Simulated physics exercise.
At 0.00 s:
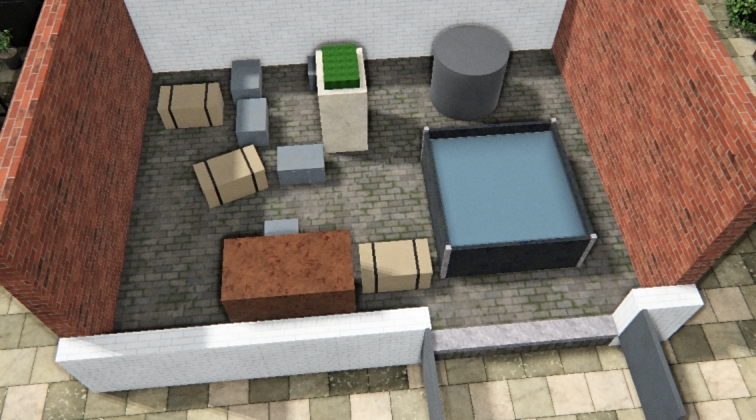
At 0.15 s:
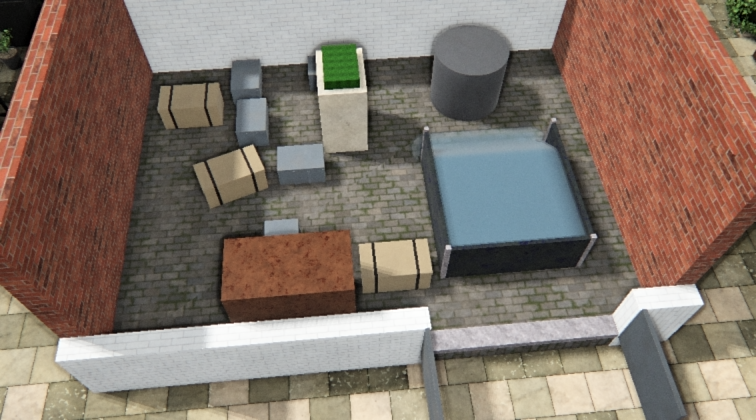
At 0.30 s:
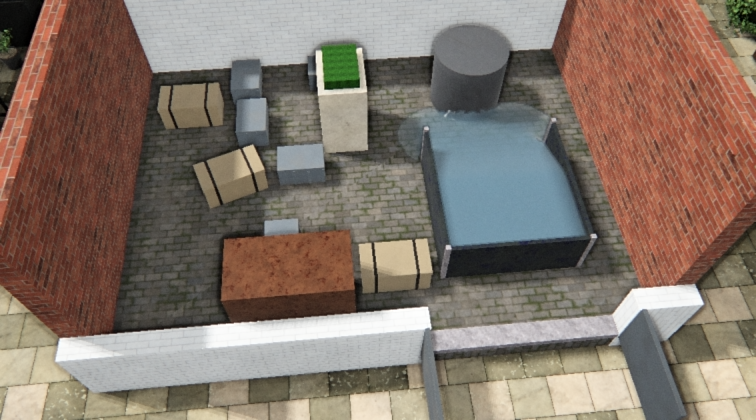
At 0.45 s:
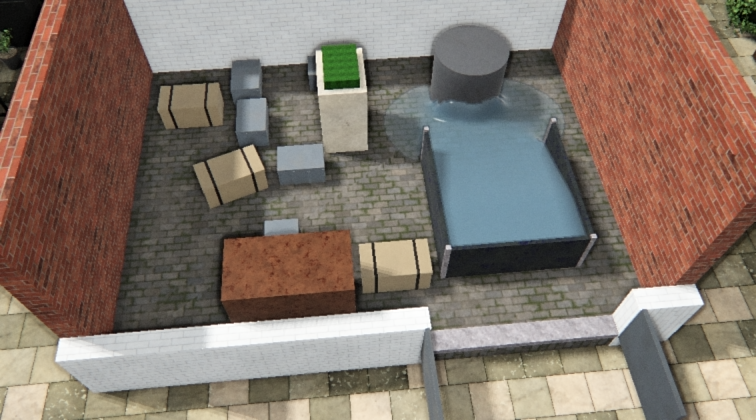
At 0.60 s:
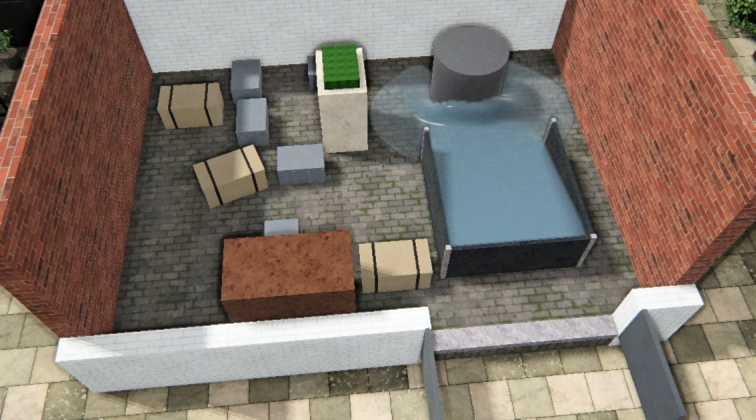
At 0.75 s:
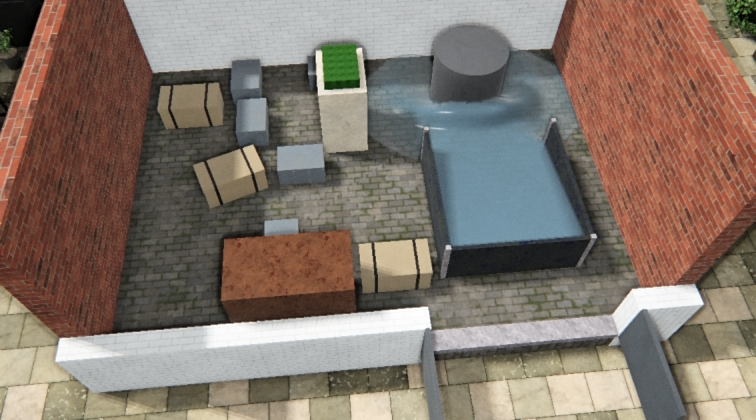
A walled brick yard held boxes, a planter, a grey cylinder and a square tank of water; the tank's back side dropped away, and water poured out and spread around the cylinder while the boxes stayed still.
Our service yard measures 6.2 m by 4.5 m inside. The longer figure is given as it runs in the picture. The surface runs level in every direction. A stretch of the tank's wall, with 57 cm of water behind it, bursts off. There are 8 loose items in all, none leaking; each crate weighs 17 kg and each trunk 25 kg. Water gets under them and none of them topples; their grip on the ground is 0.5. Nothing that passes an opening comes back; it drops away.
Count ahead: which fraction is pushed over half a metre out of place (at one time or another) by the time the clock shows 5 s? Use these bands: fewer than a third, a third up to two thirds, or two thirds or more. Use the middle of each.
It falls in a third up to two thirds.
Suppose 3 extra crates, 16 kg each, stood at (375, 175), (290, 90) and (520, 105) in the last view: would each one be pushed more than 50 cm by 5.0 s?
Order as listed: Beyond half a metre / beyond half a metre / beyond half a metre.
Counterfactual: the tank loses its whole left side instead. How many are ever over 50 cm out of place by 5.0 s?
The count would be 7.
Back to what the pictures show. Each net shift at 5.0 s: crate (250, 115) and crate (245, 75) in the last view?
In turn: 50 cm, 140 cm.
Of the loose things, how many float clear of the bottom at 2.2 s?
It comes to 1.
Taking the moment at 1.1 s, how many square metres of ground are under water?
8.0 m2.
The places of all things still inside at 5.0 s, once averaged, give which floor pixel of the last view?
Around (244, 186).
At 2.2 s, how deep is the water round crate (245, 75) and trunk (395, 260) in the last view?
First roughly 5 cm, second roughly 0 cm.
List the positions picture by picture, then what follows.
The first picture shows a crate at (251, 115), on the bottom; a crate at (300, 157), on the bottom; water covers 2.7 m2; 0 of 8 have shifted.
The second picture shows a crate at (251, 115), on the bottom; a crate at (300, 157) rests on the ground; water covers 3.6 m2; 0 of 8 have shifted.
The third picture shows a crate at (251, 115) rests on the ground; a crate at (300, 157) rests on the ground; 4.5 m2 under water; 0 of 8 have shifted.
The fourth picture shows a crate at (251, 115), on the bottom; a crate at (300, 157), on the bottom; 5.3 m2 under water; 0 of 8 have shifted.
The fifth picture shows a crate at (251, 115) rests on the ground; a crate at (300, 157), on the bottom; 6.3 m2 under water; 0 of 8 have shifted.
The sixth picture shows a crate at (251, 115), on the bottom; a crate at (300, 157), on the bottom; 7.3 m2 under water; 0 of 8 have shifted.
After 1.1 s 0 of 8 are over 50 cm from their spots; 0 afloat.
After 2.2 s 1 of 8 are over 50 cm from their spots; 1 afloat.
After 3.5 s 2 of 8 are over 50 cm from their spots; 1 afloat.
After 5.0 s 4 of 8 are over 50 cm from their spots, and 4 have been at some point; 4 afloat.
